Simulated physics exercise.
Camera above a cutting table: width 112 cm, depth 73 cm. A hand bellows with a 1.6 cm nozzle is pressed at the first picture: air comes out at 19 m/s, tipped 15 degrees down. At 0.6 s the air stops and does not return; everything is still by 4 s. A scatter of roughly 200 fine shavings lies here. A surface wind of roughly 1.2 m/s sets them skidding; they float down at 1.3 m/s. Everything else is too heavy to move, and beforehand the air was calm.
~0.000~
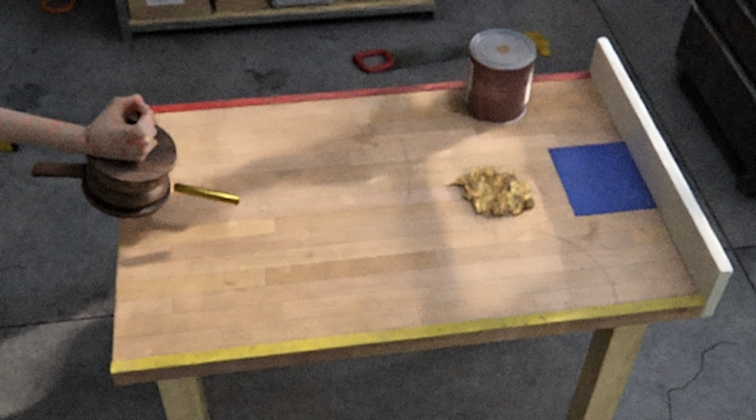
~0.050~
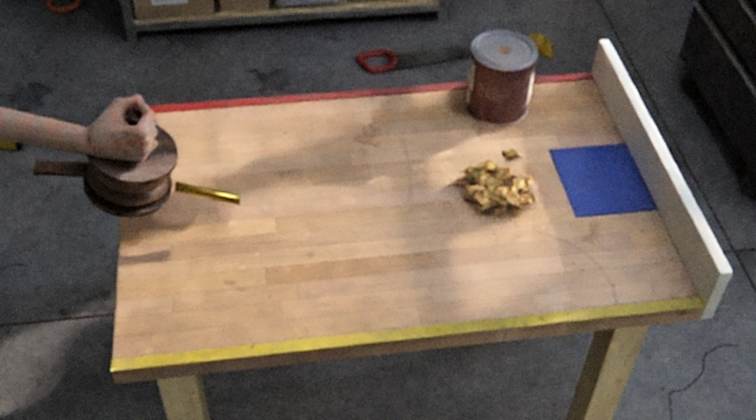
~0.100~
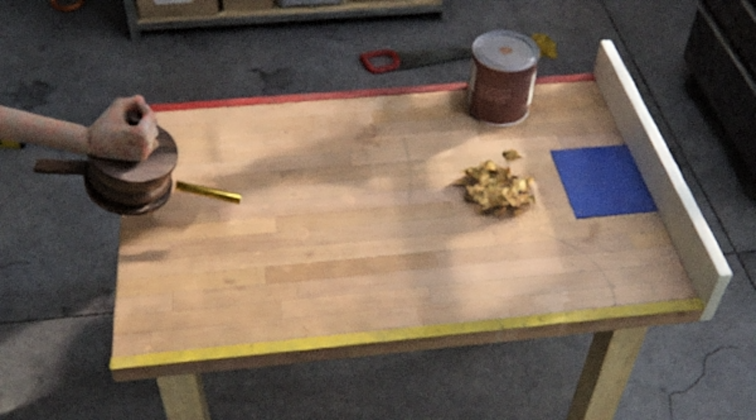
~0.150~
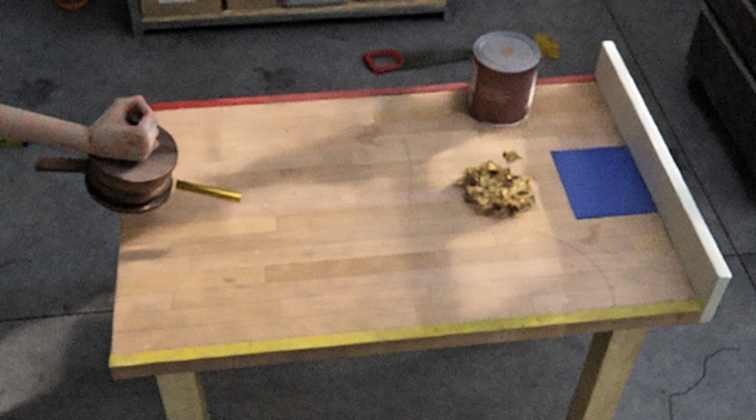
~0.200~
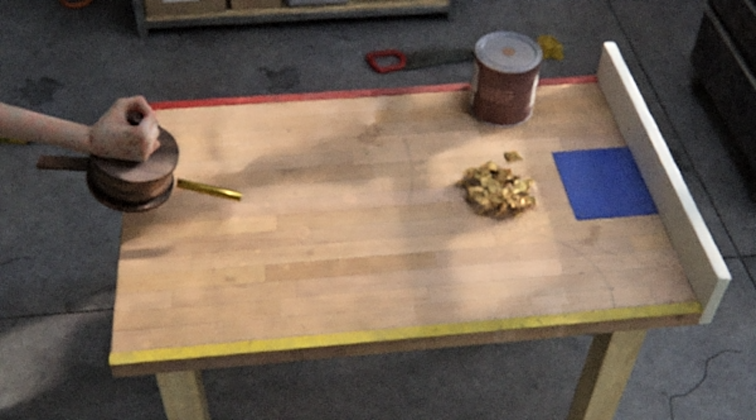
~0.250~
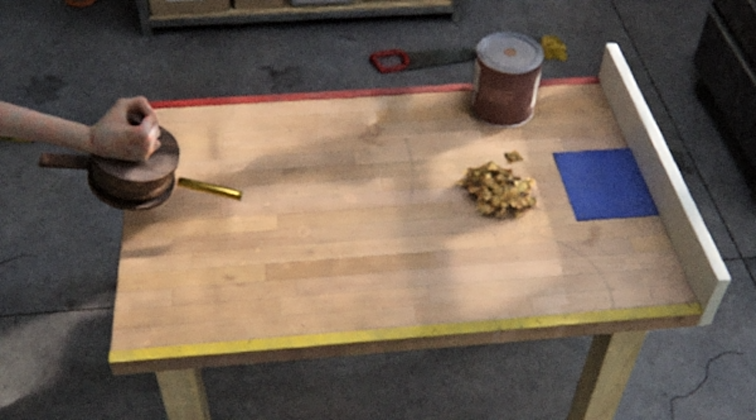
On a wooden cutting table with a red edge, a yellow edge and a blue sheet, a hand grips a dark bellows at the left, its brass nozzle facing a heap of fine golden shavings. The hand stays in place, and the shavings show little change, remaining heaped between the nozzle and the blue sheet.
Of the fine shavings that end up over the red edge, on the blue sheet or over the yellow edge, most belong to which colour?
I would say most belong to blue.
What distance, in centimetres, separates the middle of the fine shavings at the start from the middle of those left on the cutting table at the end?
That works out close to 35 centimetres.
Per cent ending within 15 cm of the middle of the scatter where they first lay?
Roughly 1 in a hundred.
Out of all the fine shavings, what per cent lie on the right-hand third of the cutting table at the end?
Near 100 %.
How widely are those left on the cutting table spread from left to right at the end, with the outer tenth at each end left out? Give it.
Around 10 centimetres from left to right.
After 0.8 s the count stands so, 0 % are over the yellow edge, 0 % over the red edge and 70 % on the blue sheet; the middle of those left on the top is near (642, 171).
After 1.3 s the count stands so, 0 % are over the yellow edge, 0 % over the red edge and 71 % on the blue sheet; the middle of those left on the top is near (642, 171).
After 2.2 s the count stands so, 0 % are over the yellow edge, 0 % over the red edge and 71 % on the blue sheet; the middle of those left on the top is near (642, 171).
After 4.0 s, at the end, 0 % are over the yellow edge, 0 % over the red edge and 71 % on the blue sheet; the middle of those left on the top is near (642, 171).
